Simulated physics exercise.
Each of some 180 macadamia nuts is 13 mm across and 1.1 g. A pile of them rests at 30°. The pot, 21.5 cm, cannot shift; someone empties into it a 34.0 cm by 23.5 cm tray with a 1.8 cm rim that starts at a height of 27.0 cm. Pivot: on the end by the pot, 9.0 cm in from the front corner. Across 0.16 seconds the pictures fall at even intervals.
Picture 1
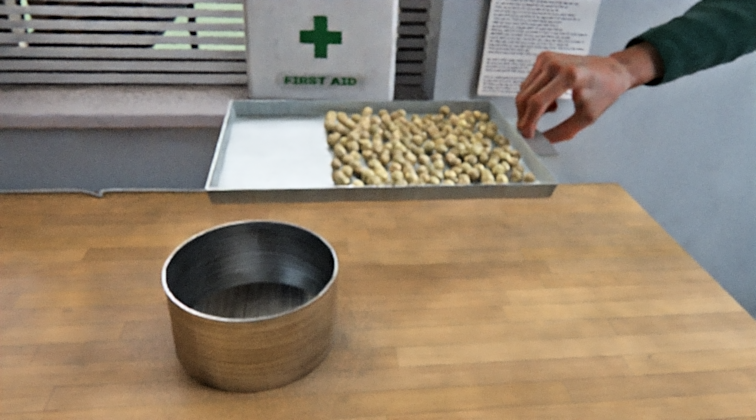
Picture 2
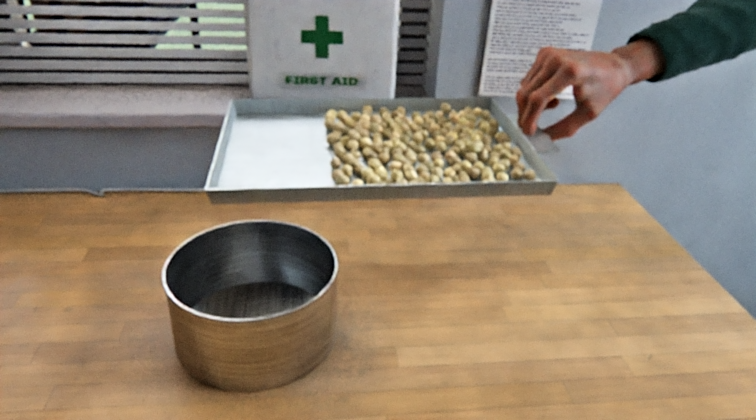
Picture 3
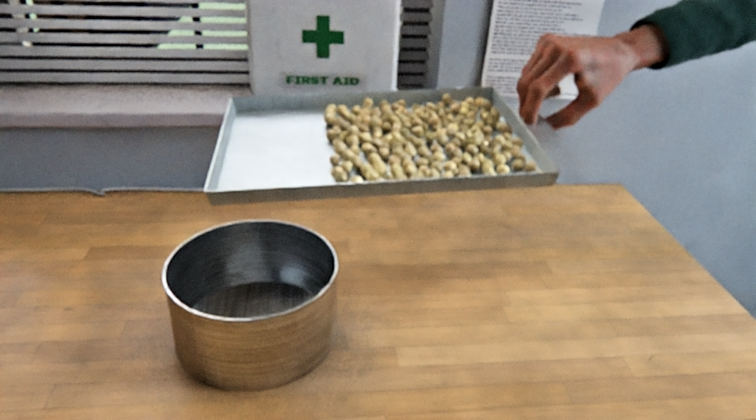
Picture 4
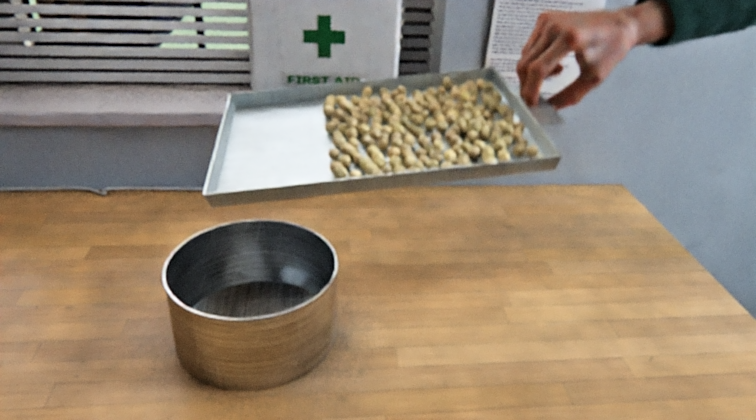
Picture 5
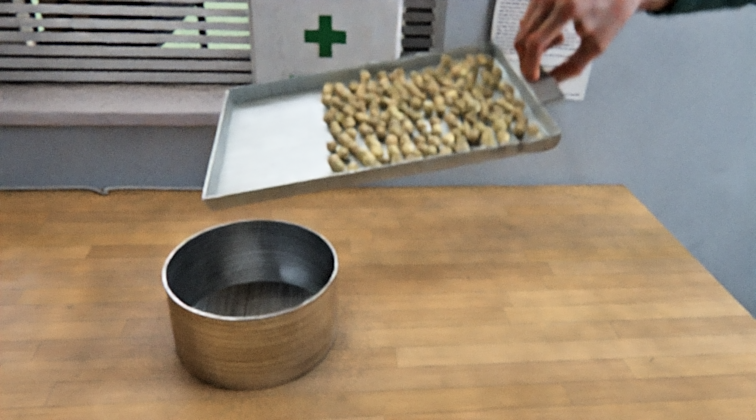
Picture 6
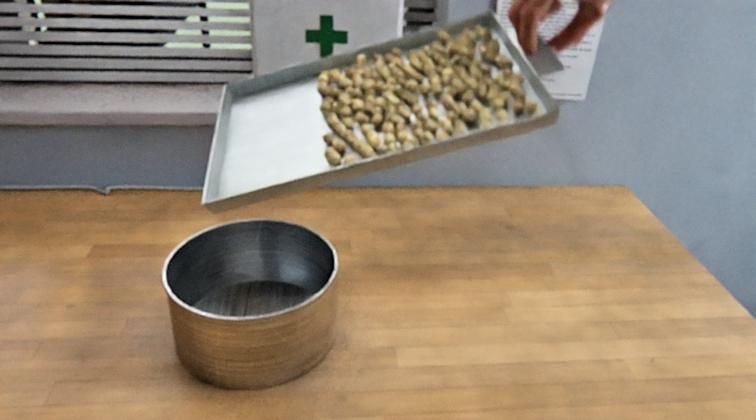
On a wooden tabletop by a first aid sign, a hand raising the right end of a tray of nuts beside a pot.
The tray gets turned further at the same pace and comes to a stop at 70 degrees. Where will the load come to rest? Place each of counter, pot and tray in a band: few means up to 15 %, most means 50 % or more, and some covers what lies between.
Counter: Most; pot: Few; tray: Few.
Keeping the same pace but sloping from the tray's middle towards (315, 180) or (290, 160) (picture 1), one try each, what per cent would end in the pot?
The share comes to about 0 in a hundred, then about 5 in a hundred.
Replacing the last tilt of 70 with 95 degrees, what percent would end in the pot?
In that case some 5 per cent.
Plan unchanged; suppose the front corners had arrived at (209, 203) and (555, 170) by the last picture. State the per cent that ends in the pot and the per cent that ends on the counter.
Per cent by place - pot 0, counter 70.
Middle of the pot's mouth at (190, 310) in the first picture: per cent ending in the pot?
About 65 per cent.
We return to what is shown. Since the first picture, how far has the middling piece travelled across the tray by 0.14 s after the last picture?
It has moved some 1 cm from its start.
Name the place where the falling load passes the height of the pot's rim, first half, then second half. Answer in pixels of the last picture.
Earlier half close to (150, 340), later half at (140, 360) in pixels.
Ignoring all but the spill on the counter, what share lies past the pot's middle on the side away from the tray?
I reckon around 100 per cent.
Then, 0.14 s after the last picture, tilt 48 degrees; the tray holds 100 %, the pot 0 %.
Then, 0.23 s after the last picture, tilt 65 degrees; the tray holds 100 %, the pot 0 %.
Then, 0.46 s after the last picture, tilt 70 degrees; the tray holds 10 %, the pot 0 %.
In the end, counter 95 %, pot 0 %, tray 5 %.
